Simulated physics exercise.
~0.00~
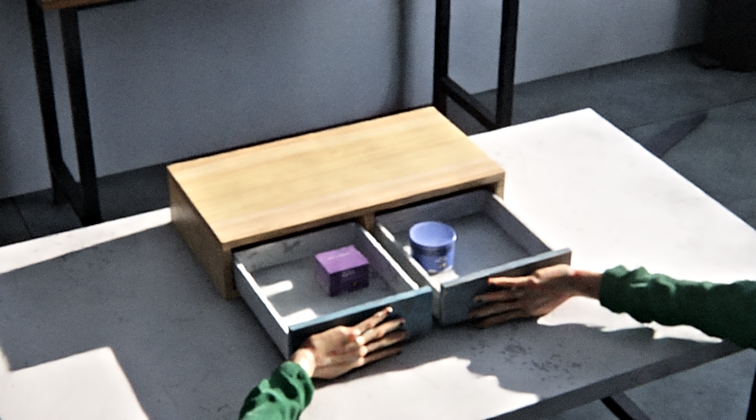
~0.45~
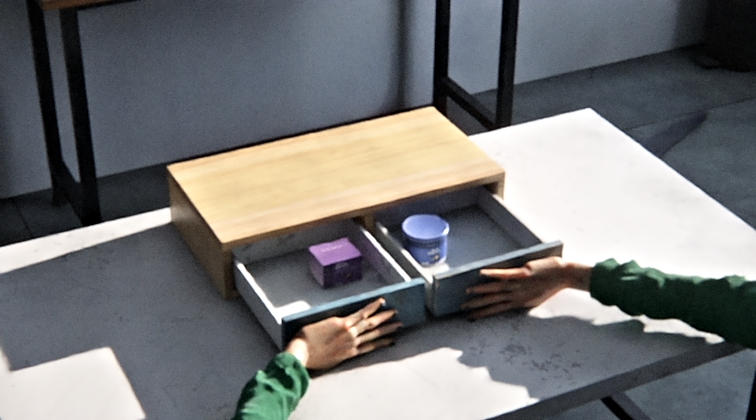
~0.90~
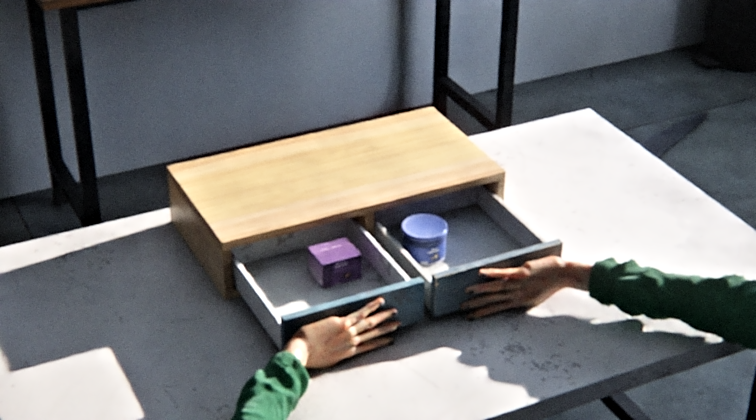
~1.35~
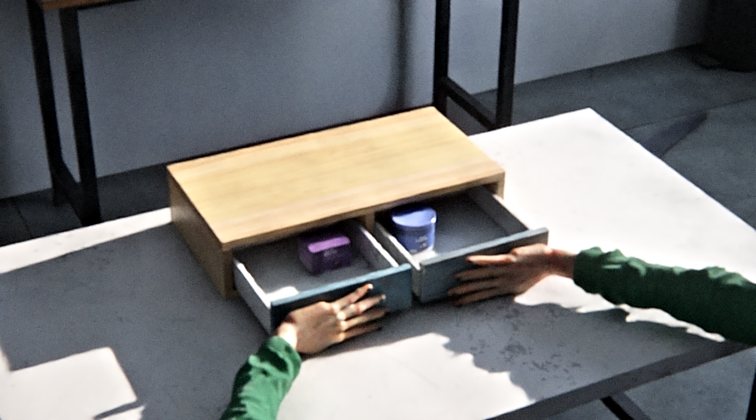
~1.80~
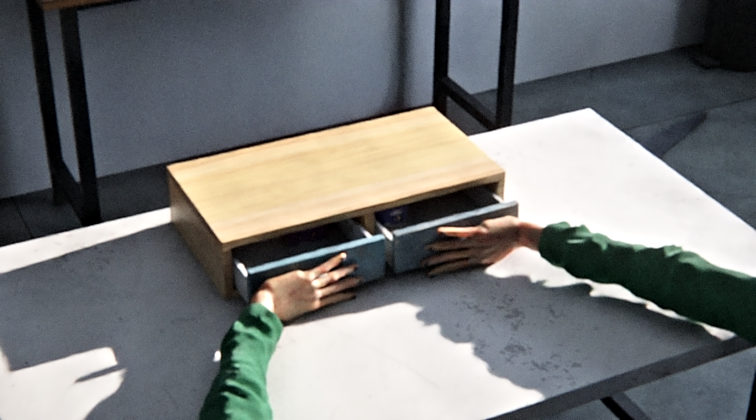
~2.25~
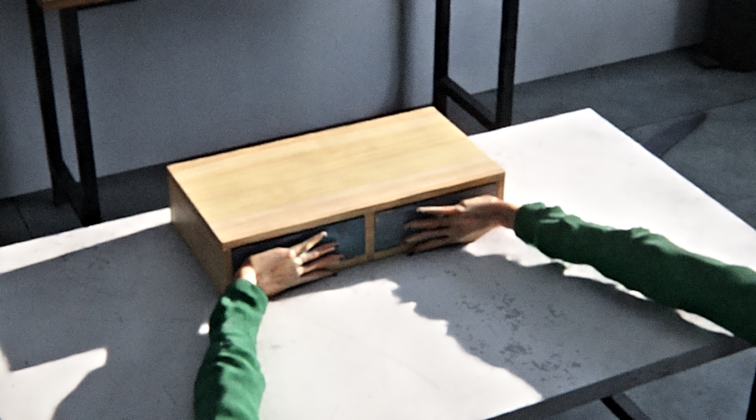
At the start, a small wooden chest sits on a pale table with its two blue-fronted drawers pulled out, a purple carton in the left one and a blue pot in the right. Two hands in green sleeves rest against the drawer fronts, one on each. They push both drawers inward, slightly at first, then pause briefly. The push continues, and the drawers slide about halfway in, carrying the carton and the pot toward the chest. Both items slip out of sight beneath the top as the gaps narrow. Finally, both drawers are closed, with the hands still against their fronts.
